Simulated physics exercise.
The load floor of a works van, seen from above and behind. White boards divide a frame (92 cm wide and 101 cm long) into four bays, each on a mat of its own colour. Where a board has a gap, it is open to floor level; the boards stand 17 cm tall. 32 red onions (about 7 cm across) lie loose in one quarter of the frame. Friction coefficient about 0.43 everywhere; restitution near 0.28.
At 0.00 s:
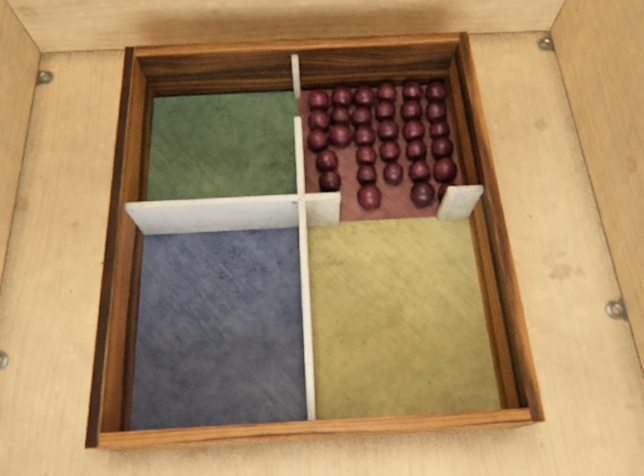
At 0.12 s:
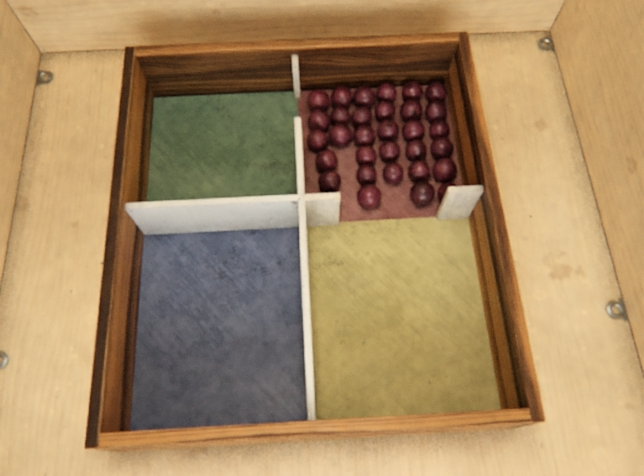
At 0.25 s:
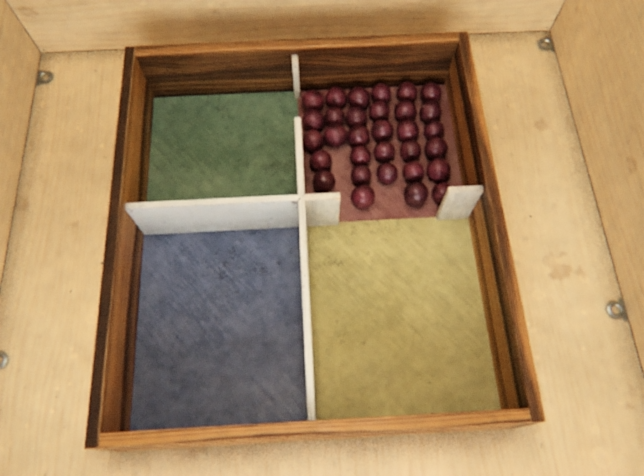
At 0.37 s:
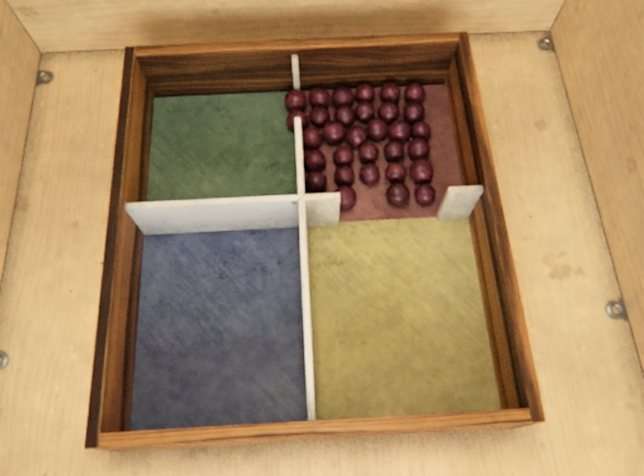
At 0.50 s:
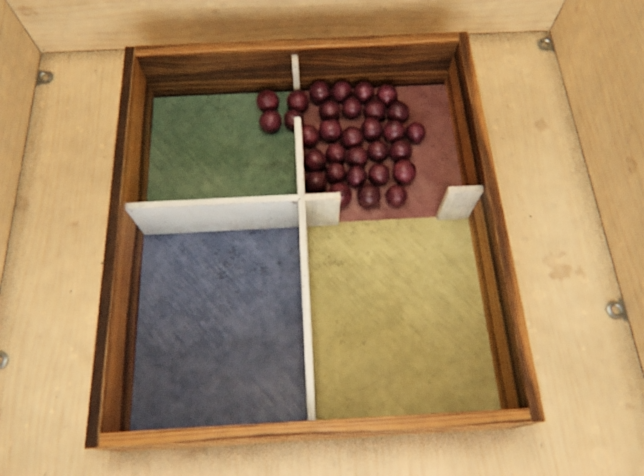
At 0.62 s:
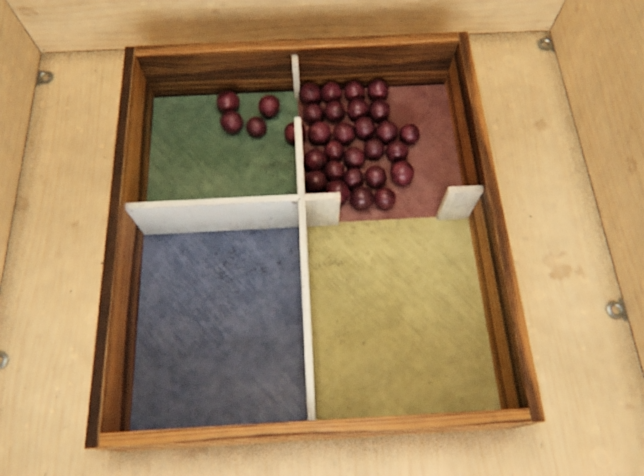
A wooden frame split by white boards sat still while the dark red onions in its red bay shifted left, bunching against the divider, and a few rolled through the gap onto the green mat.
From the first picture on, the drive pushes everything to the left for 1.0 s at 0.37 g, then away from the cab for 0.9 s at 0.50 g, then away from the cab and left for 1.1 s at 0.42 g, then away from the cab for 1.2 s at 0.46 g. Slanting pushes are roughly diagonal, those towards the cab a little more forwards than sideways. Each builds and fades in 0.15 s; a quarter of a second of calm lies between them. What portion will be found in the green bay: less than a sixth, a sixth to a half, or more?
Ending in the green bay: Between a sixth and a half of them.
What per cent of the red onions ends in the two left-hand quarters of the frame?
Some 30 per cent.
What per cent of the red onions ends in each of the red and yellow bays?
Red 10, yellow 60 per cent.
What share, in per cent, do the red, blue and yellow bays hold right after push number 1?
Red 80, blue 0, yellow 0 per cent.
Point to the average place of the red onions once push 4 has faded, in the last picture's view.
At about (324, 302).
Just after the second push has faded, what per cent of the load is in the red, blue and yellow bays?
By then: Red 20, blue 0, yellow 60 per cent.
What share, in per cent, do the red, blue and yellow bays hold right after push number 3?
By then: Red 10, blue 0, yellow 60 per cent.
After push 1 (1.24 s), 26 in the red bay and 6 in the green bay.
After push 2 (2.39 s), 8 in the red bay, 6 in the green bay and 18 in the yellow bay.
After push 3 (3.74 s), 3 in the red bay, 9 in the green bay and 20 in the yellow bay.
After push 4 (5.19 s), 3 in the red bay, 9 in the green bay and 20 in the yellow bay.
When it is over (at 5.52 s), 3 in the red bay, 9 in the green bay and 20 in the yellow bay. Asked share, 9 of 32, 28 per cent.
